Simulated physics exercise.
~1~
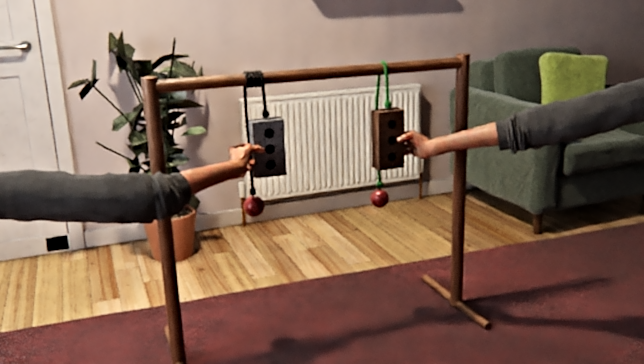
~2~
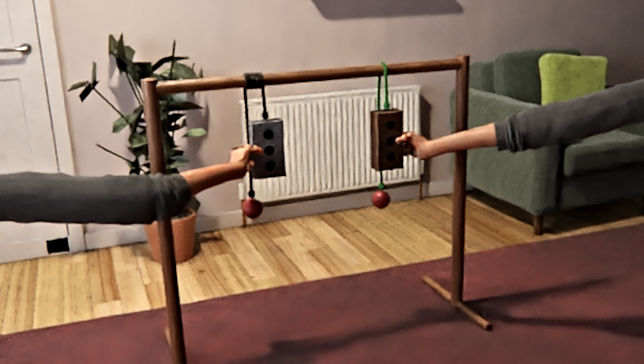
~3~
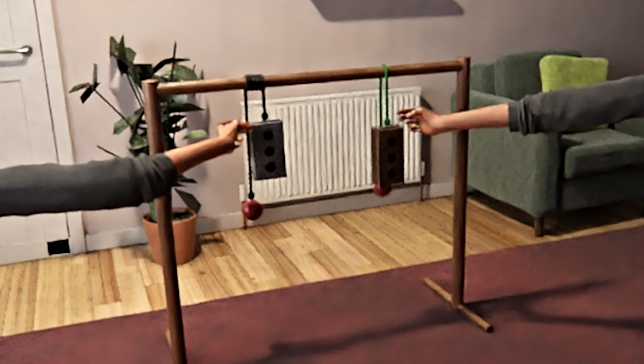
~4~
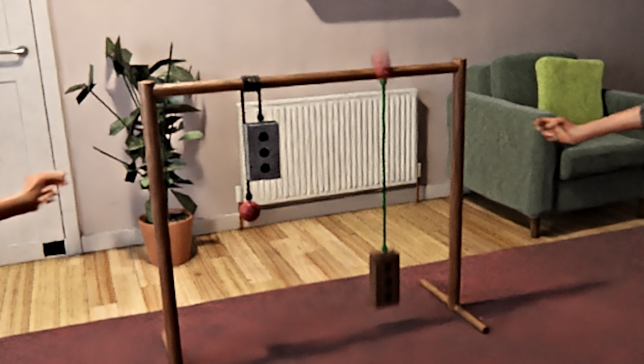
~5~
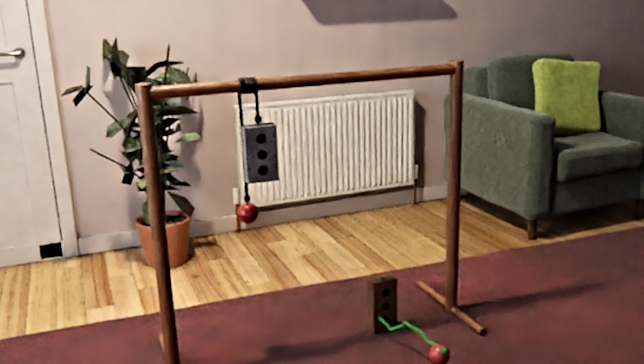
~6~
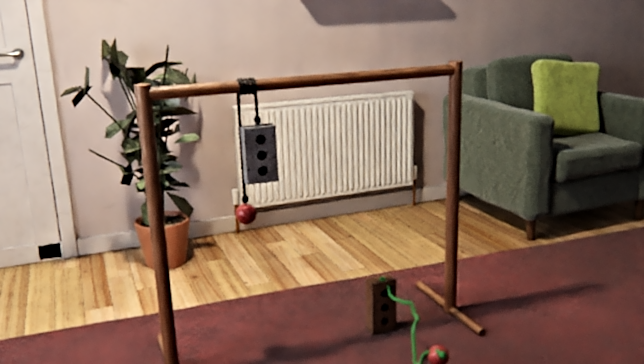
In a living room, two hands release dark blocks hung by ropes from a wooden rail, each rope ending in a red apple. The left block stays hanging, while the right one drops, pulling its green rope over the rail, and ends on the floor with its apple.
